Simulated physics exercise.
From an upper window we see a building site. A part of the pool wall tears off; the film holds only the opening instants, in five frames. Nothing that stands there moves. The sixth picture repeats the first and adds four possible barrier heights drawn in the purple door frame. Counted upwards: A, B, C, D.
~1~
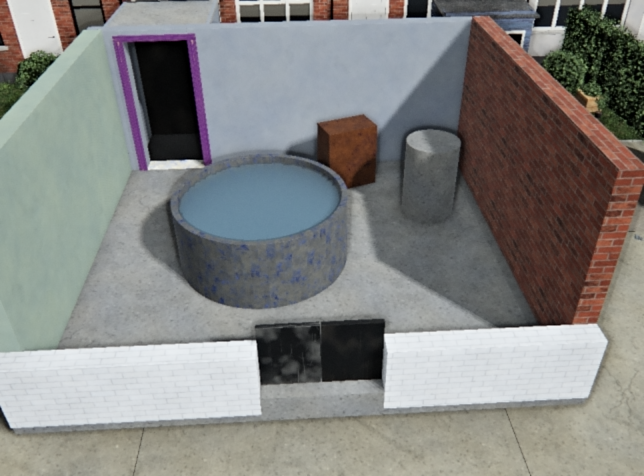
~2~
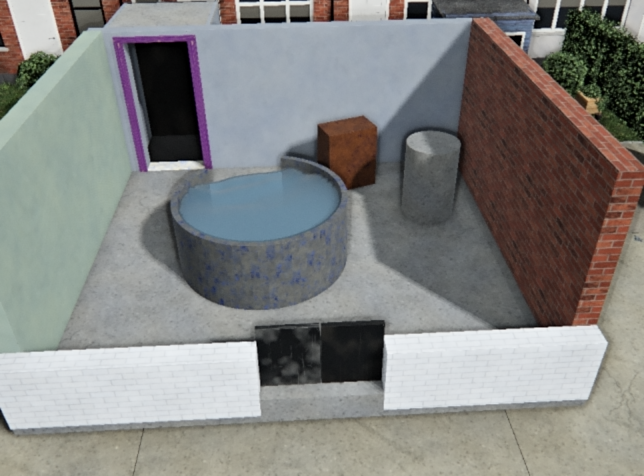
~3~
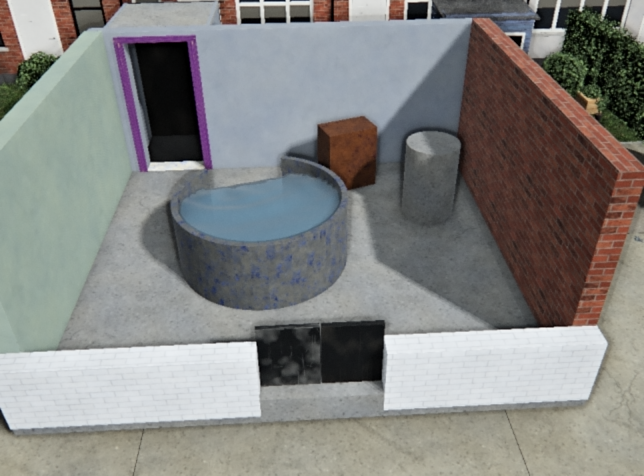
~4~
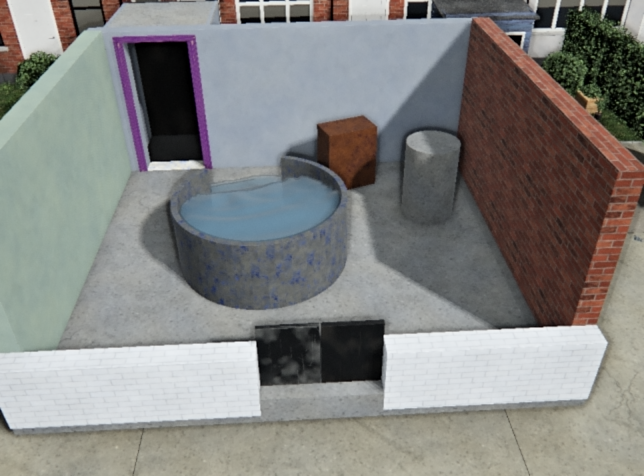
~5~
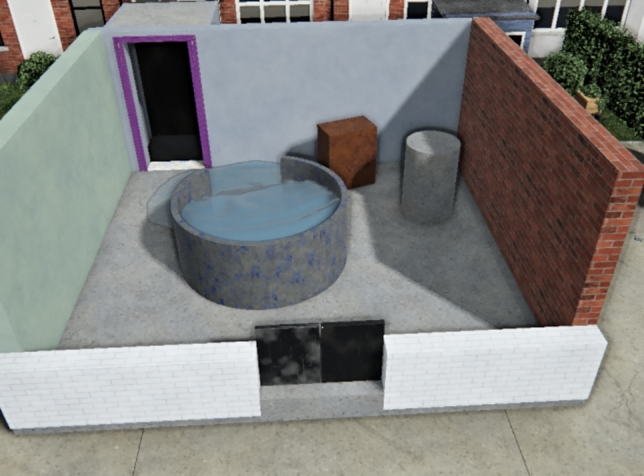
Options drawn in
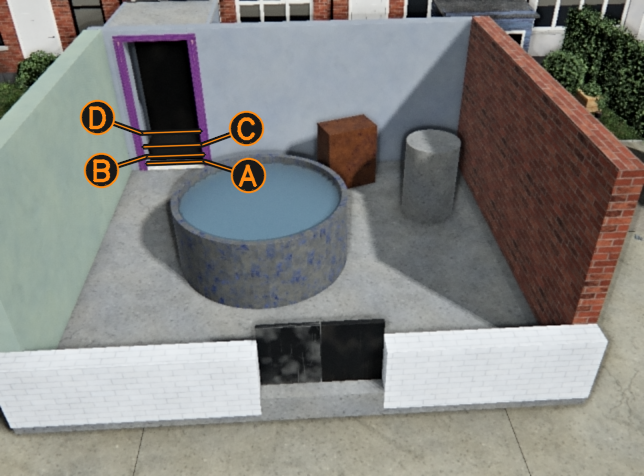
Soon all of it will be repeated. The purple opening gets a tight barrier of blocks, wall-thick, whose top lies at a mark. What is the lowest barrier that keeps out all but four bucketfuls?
That is height C.
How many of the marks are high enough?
Two.
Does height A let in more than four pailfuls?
Yes, it does.
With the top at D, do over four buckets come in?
No, that is safe.
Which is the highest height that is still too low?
Here it is height B.
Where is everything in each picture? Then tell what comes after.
The first picture shows water in the pool at rest, its middle at (260, 200); foot of the purple doorway at (177, 169); shut gate at (320, 333).
In the second picture, water covers 2 % of the ground, its front hidden from here.
In the third picture, water covers 4 % of the ground, its front hidden from here.
In the fourth picture, water covers 10 % of the ground, its front hidden from here.
In the fifth picture, 17 % of the ground under water, visible out to (176, 177).
In orange, A at (175, 162); B at (174, 155); C at (173, 145); D at (170, 132); from the bottom up A, B, C, D.
For height A, dozens of bucketfuls pour in.
For height B, about 11 bucketfuls get in.
For height C, a bucket or two gets in.
For height D, nothing gets over.
